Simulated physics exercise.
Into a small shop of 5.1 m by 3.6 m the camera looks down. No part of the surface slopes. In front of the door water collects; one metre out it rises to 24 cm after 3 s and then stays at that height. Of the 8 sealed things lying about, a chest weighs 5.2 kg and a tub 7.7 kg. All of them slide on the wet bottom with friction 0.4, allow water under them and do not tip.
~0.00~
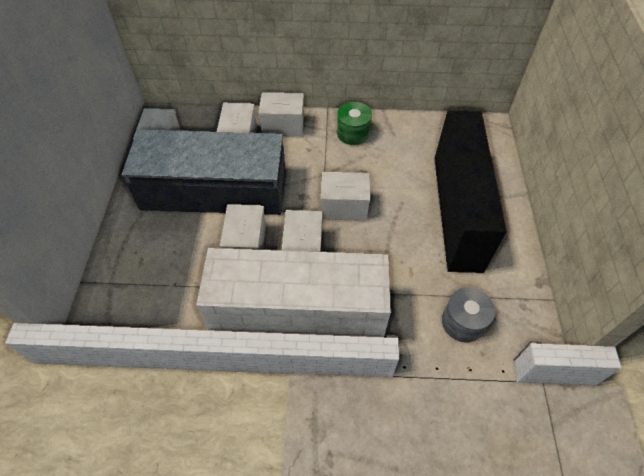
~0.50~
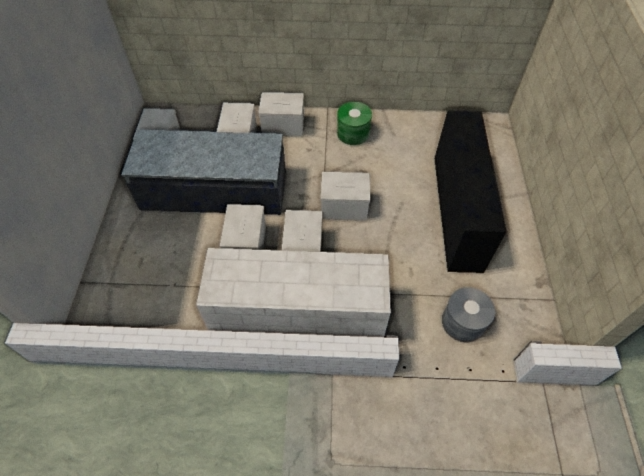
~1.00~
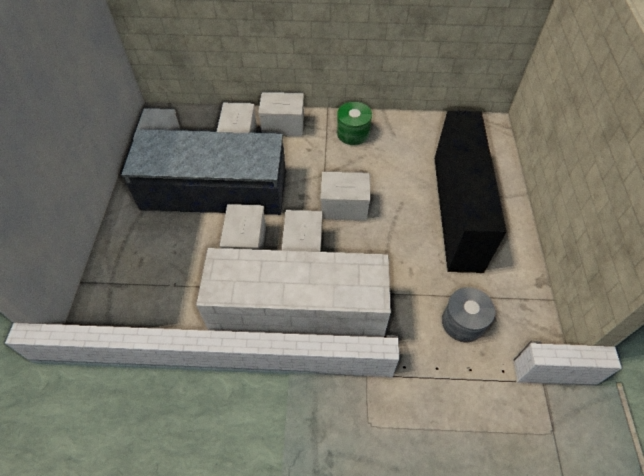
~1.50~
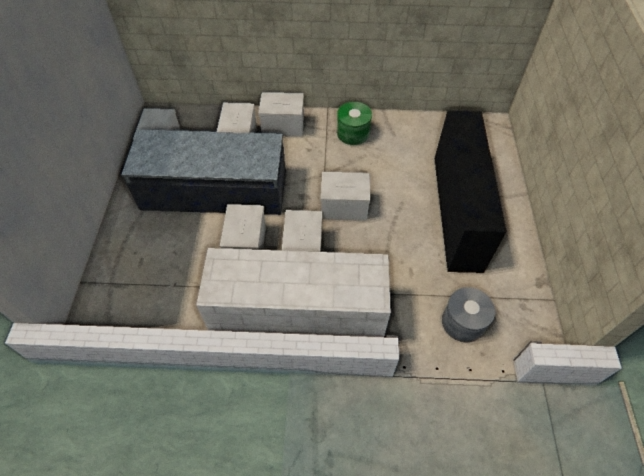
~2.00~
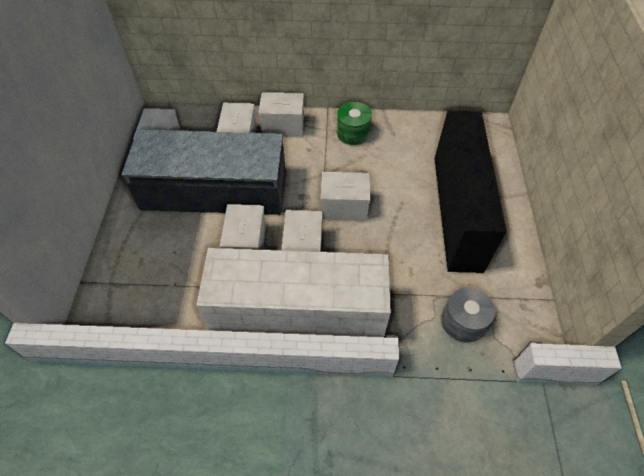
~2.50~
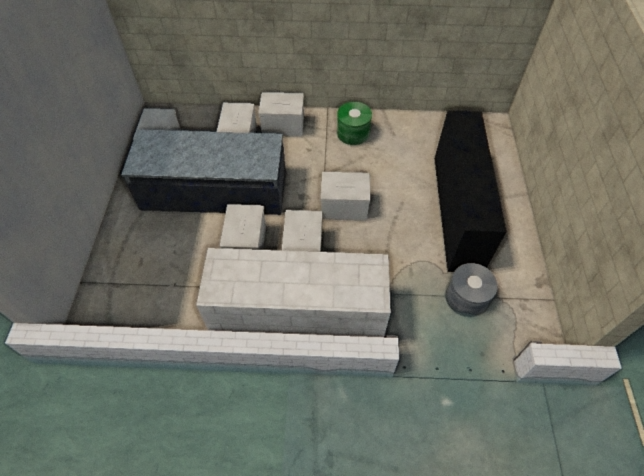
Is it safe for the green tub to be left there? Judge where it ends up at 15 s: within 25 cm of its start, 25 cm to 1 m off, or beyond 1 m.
Final distance: Above a metre.
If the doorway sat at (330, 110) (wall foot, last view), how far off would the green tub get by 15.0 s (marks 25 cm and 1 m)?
Then the green tub gets carried off.
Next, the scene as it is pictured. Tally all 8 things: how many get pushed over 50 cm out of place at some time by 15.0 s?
The tally stands at 6.
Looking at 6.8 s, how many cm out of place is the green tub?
Roughly 80 cm.
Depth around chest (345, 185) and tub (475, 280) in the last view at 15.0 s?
Roughly 19 and 19 cm.
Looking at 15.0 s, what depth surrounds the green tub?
18 cm or so.
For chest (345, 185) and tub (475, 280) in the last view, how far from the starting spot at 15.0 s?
They sit 120 cm and 300 cm away, in the order given.
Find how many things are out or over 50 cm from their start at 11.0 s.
Result: 6.
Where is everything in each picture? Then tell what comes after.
In the first picture, the green tub at (355, 114) rests on the ground; water covers 0.0 m2; 0 of 8 have shifted.
In the second picture, the green tub at (355, 114), on the bottom; water covers 0.0 m2; 0 of 8 have shifted.
In the third picture, the green tub at (355, 114) rests on the ground; 0.0 m2 under water; 0 of 8 have shifted.
In the fourth picture, the green tub at (355, 114) rests on the ground; water covers 0.0 m2; 0 of 8 have shifted.
In the fifth picture, the green tub at (355, 114), on the bottom; 0.3 m2 under water; 0 of 8 have shifted.
In the sixth picture, the green tub at (355, 114), on the bottom; 1.0 m2 under water; 1 of 8 have shifted.
After 3.5 s the green tub is near (355, 114), 0.0 m from its start, aground; 1 afloat.
After 6.8 s the green tub is near (290, 105), 0.8 m from its start, afloat; 6 afloat.
After 11.0 s the green tub is near (227, 105), 1.6 m from its start, afloat; 8 afloat.
After 15.0 s the green tub is near (213, 96), 1.8 m from its start, afloat; 8 afloat.
